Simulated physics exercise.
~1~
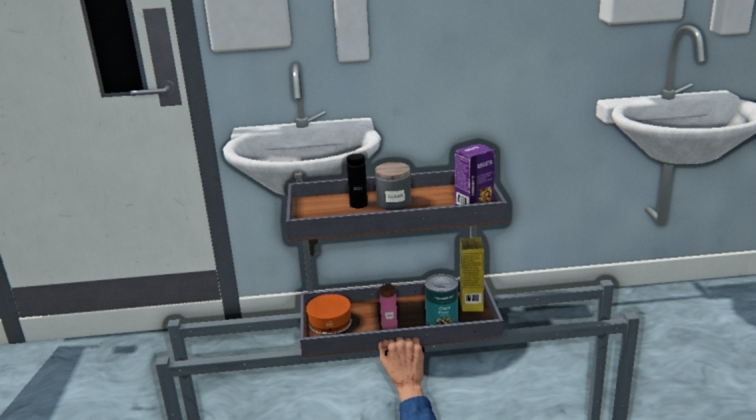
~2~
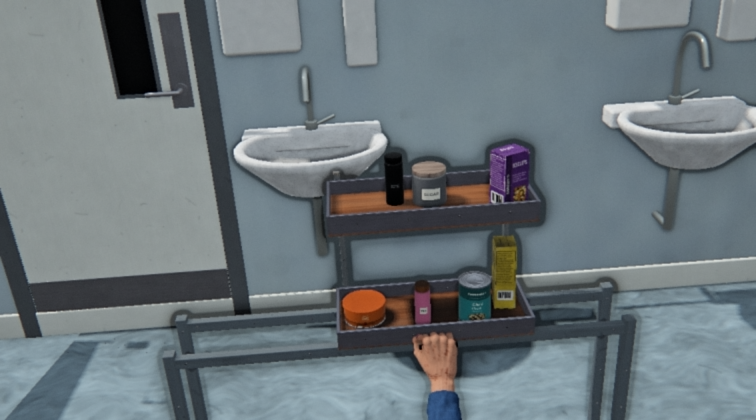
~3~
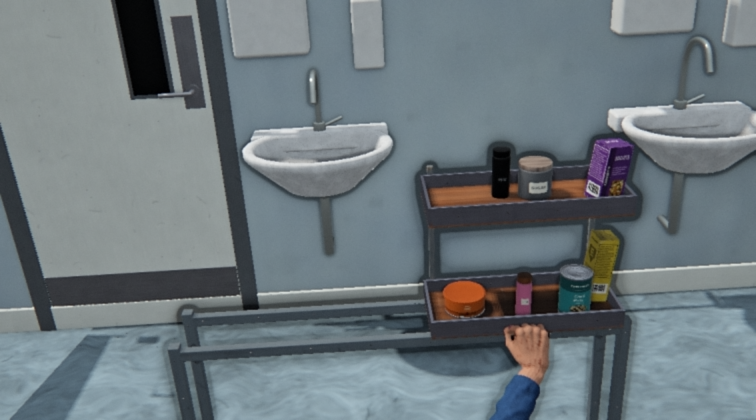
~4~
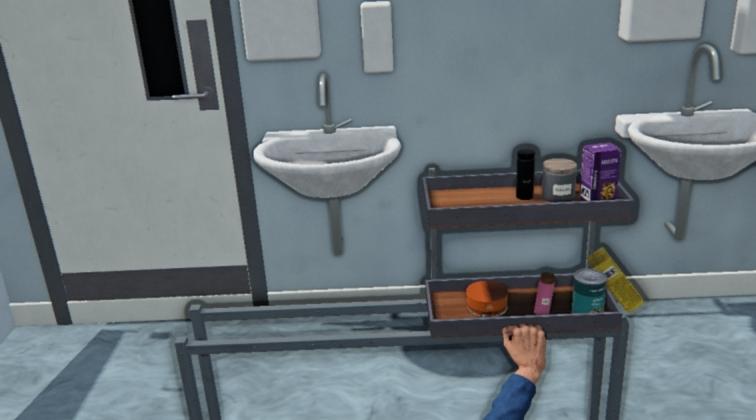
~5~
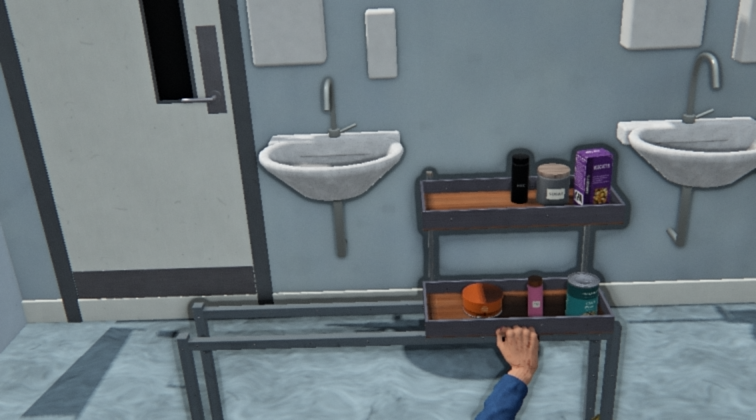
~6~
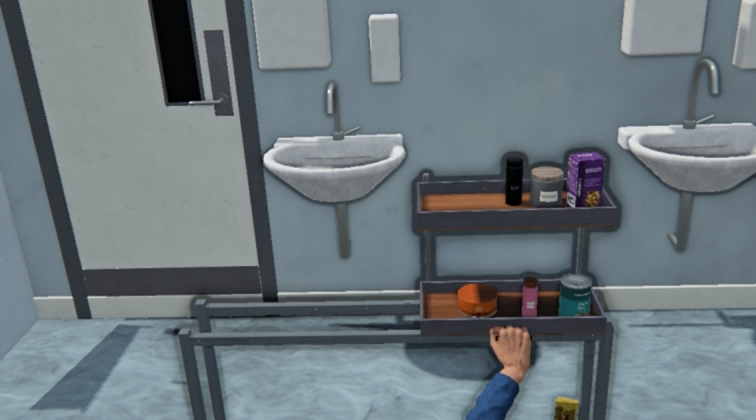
In a washroom with two sinks, a hand slid a two-level tray of containers to the right along a metal frame until it stopped, and the yellow carton tipped over the edge and ended up on the floor while the other items stayed aboard.
